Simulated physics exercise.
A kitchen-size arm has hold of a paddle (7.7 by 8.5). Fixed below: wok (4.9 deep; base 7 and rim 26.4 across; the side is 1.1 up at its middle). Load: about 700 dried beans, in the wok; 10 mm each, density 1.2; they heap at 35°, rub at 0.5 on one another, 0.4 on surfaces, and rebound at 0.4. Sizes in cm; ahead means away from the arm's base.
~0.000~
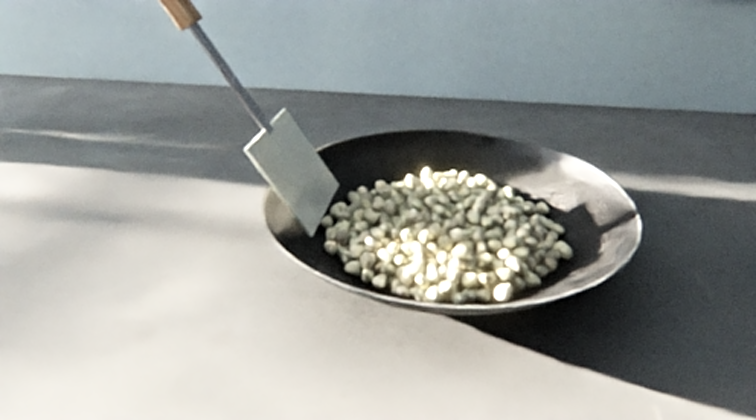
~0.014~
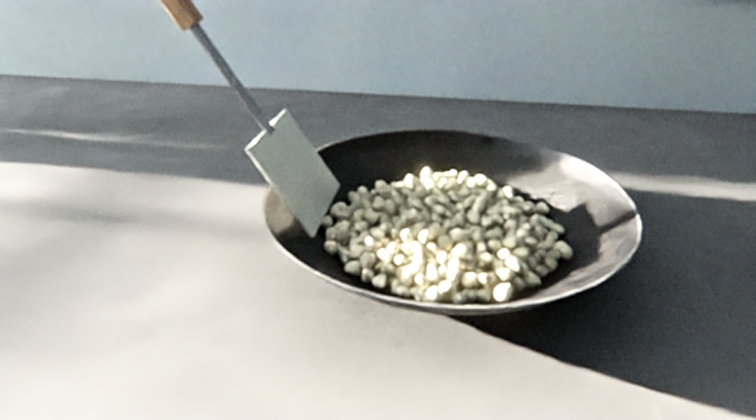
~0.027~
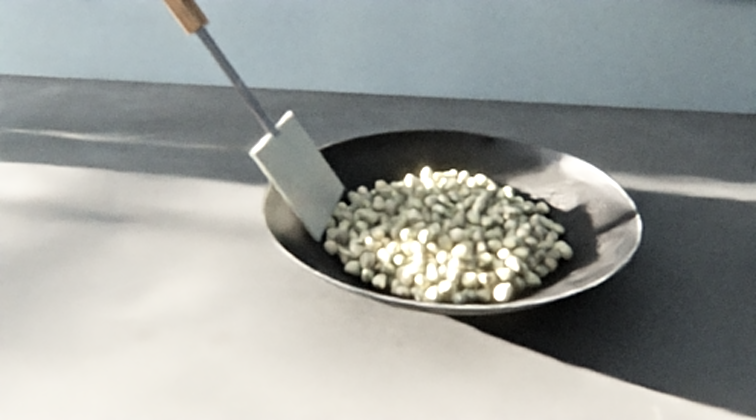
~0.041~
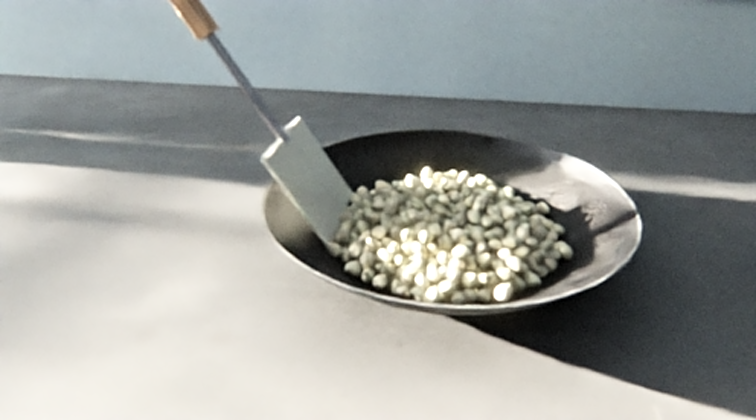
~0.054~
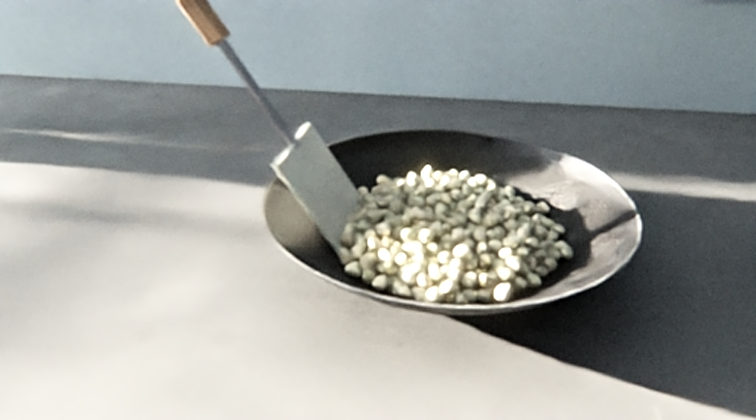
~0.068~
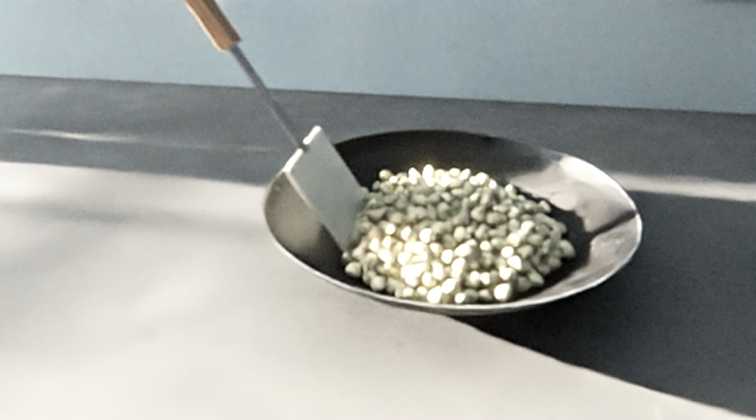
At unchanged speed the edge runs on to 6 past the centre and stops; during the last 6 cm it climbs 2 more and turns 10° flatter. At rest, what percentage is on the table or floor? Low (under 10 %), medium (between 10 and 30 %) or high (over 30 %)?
On the table or floor the share is low, under 10 %.
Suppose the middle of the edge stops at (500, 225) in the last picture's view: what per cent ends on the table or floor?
Some 0 per cent.
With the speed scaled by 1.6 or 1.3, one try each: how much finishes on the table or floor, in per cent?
About 20 and 15 per cent.
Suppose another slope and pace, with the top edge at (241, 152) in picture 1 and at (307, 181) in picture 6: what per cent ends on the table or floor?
About 20 per cent.
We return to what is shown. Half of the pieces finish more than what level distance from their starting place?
About 6 cm.
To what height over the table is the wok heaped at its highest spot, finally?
Some 7.0 cm.
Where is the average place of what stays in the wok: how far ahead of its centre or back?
About 5.5 cm ahead.
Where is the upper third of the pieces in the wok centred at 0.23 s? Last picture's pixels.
At about (558, 209).
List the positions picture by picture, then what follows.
Paddle top edge at (267, 127), sloping 57°; upper third of the load around (444, 217), from x 325 to 565, top at y 175; 699 in the wok, in the first frame.
Paddle top edge at (268, 128), sloping 57°; upper third of the load around (444, 217), from x 325 to 565, top at y 175, in the second frame.
Paddle top edge at (273, 131), sloping 57°; upper third of the load around (444, 217), from x 330 to 565, top at y 175, in the third frame.
Paddle top edge at (282, 137), sloping 57°; upper third of the load around (444, 217), from x 335 to 565, top at y 175, in the fourth frame.
Paddle top edge at (293, 142), sloping 57°; upper third of the load around (445, 215), from x 335 to 565, top at y 175, in the fifth frame.
Paddle top edge at (303, 147), sloping 57°; upper third of the load around (446, 213), from x 330 to 570, top at y 175; 699 in the wok, in the sixth frame.
By 0.15 s, sloping 57°, highest piece 6 above the table; 699 in the wok.
By 0.23 s, sloping 53°, highest piece 12 above the table; 697 in the wok, 2 on the blade or in flight.
By 0.47 s, sloping 47°, highest piece 7 above the table; 666 in the wok, 31 on the table or floor, 2 on the blade or in flight.
By 1.52 s, sloping 47°, highest piece 7 above the table; 662 in the wok, 37 on the table or floor.
Final count, 662 in the wok, 37 on the table or floor. That is 5 % on the table or floor.
